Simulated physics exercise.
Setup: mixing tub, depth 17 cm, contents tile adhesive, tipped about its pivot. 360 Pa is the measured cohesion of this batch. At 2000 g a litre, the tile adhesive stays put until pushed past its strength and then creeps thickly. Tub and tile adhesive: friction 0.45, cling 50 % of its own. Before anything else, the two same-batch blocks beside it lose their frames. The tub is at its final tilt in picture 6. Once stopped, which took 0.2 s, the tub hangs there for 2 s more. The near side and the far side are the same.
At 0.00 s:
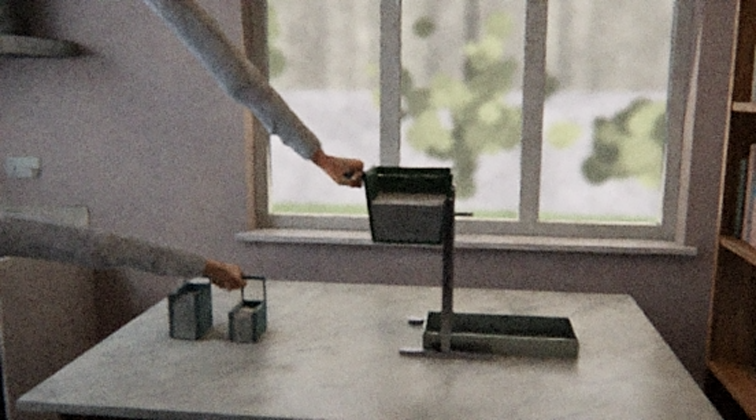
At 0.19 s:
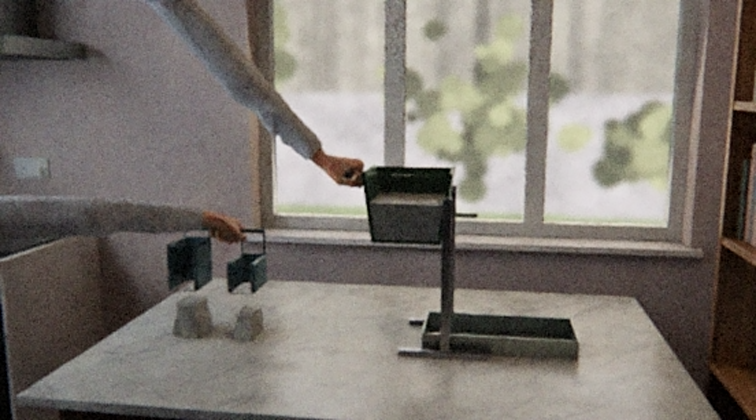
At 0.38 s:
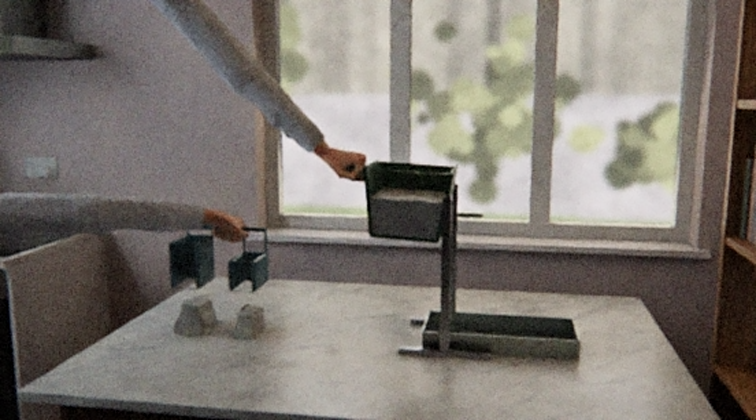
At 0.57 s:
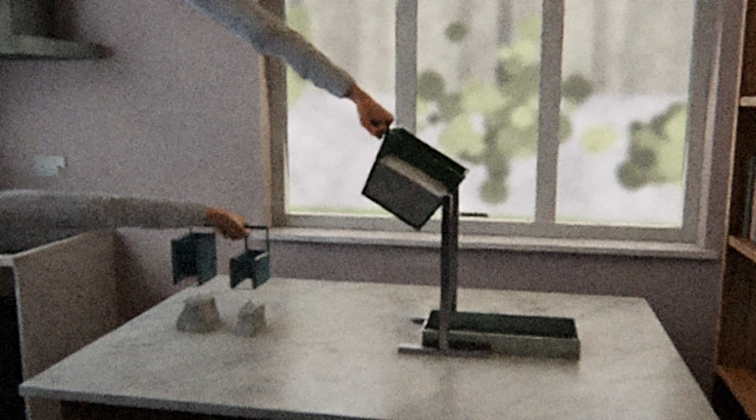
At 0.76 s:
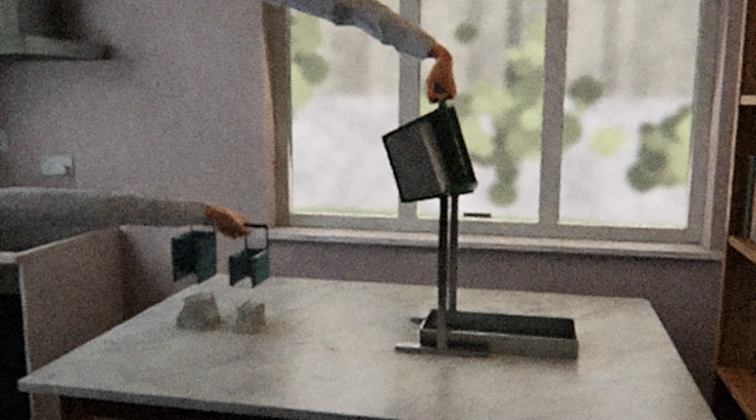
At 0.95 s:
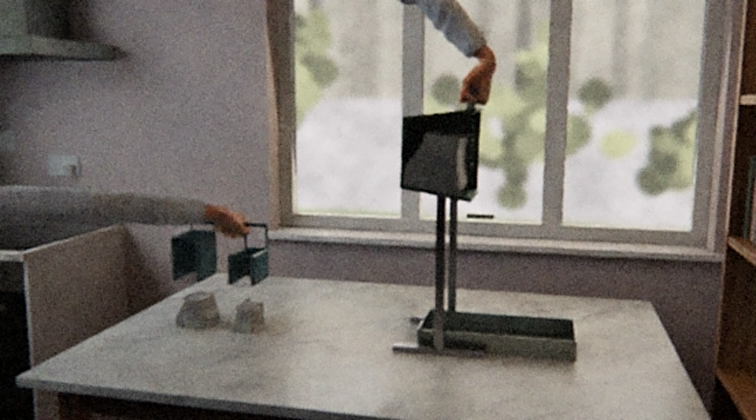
The clip opens with one hand gripping a dark tub on a stand while another lifts two small open casings off grey blocks on the table, the left block sagging slightly. The upper hand then swings the tub up and over to the right onto its side, the grey filling still inside.
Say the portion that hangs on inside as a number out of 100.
Expect roughly 52 %.
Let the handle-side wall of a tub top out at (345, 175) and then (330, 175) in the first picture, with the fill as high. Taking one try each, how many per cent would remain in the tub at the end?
Some 40 % and some 30 %, in that order.
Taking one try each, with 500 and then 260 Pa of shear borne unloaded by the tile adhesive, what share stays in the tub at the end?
Result: 50 % for the first case, 50 % for the second.
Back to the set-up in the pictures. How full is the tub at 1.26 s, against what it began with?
I'd say close to 55 %.
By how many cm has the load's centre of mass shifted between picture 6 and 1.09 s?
About 5 cm.
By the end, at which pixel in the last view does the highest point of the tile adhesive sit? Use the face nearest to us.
The highest point sits at around (424, 166).
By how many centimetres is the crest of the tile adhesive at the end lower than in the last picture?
About 8 cm.
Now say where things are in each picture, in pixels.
The first frame shows handle-side rim at (366, 174), tilt 0 degrees; top of the tile adhesive at (410, 204); blocks stand 11 cm, 6.9 cm (left to right).
The second frame shows handle-side rim at (365, 174), tilt 0 degrees; top of the tile adhesive at (409, 204); blocks stand 9.3 cm, 6.9 cm (left to right).
The third frame shows handle-side rim at (367, 168), tilt 3 degrees; top of the tile adhesive at (374, 198); blocks stand 8.6 cm, 6.8 cm (left to right).
The fourth frame shows handle-side rim at (391, 131), tilt 31 degrees; top of the tile adhesive at (379, 161); blocks stand 8.5 cm, 6.8 cm (left to right).
The fifth frame shows handle-side rim at (446, 108), tilt 72 degrees; top of the tile adhesive at (419, 124); blocks stand 8.5 cm, 6.8 cm (left to right).
The sixth frame shows handle-side rim at (474, 113), tilt 91 degrees; top of the tile adhesive at (428, 134); blocks stand 8.5 cm, 6.8 cm (left to right).
After 1.09 s, the tub is at 91 degrees and holds 83 %.
After 1.26 s, the tub is at 91 degrees and holds 54 %.
After 1.43 s, the tub is at 91 degrees and holds 52 %.
After 1.60 s, the tub is at 91 degrees and holds 52 %.
After 2.95 s, at the end, the tub is at 91 degrees and holds 52 %.
